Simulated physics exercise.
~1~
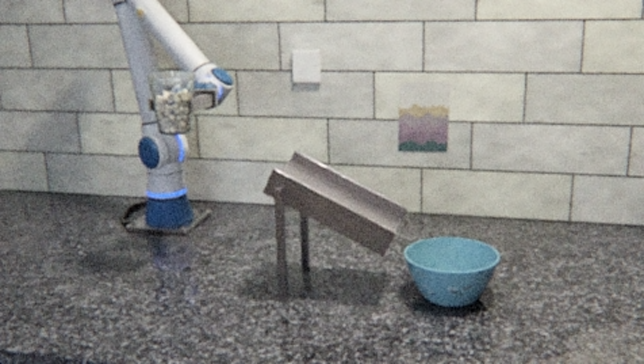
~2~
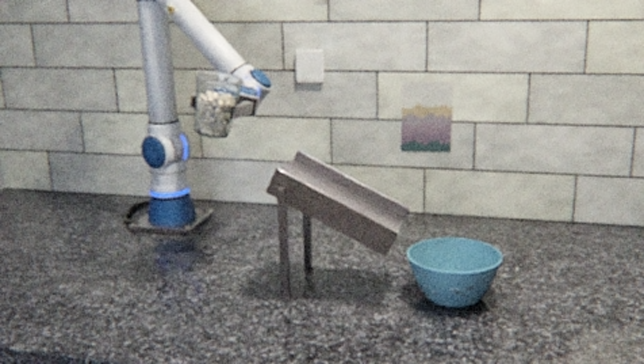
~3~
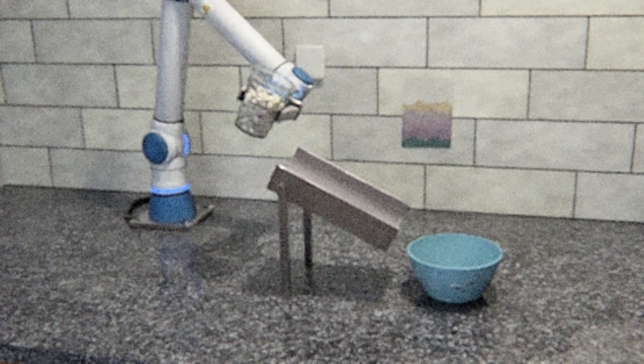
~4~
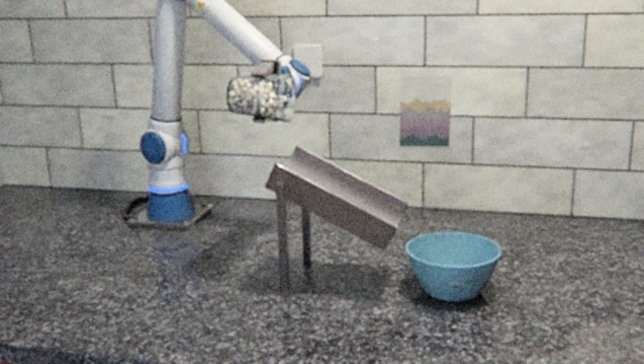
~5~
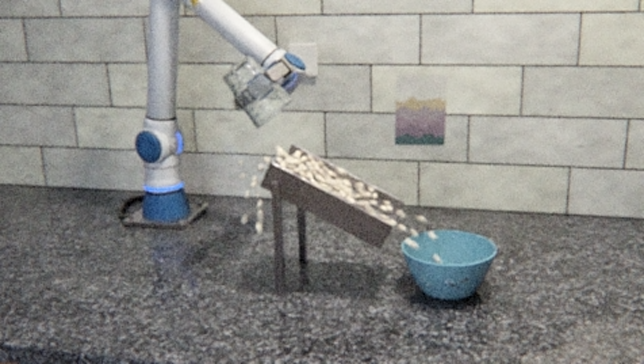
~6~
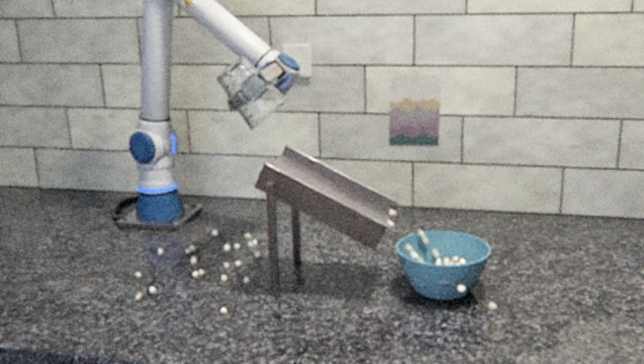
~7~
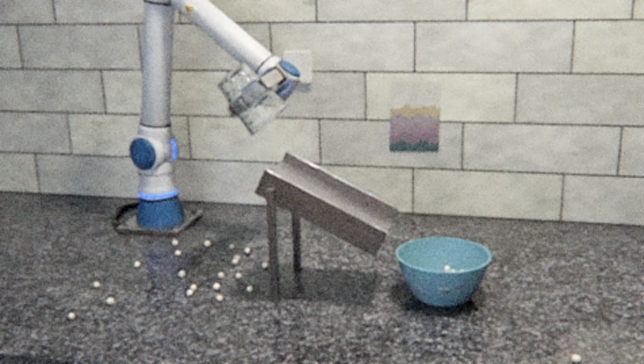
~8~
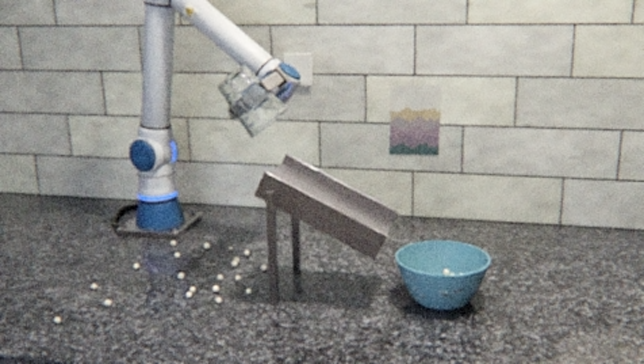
Robot arm tipping a clear tumbler of pale beads over a sloping chute into a blue bowl, some scattering across the counter.
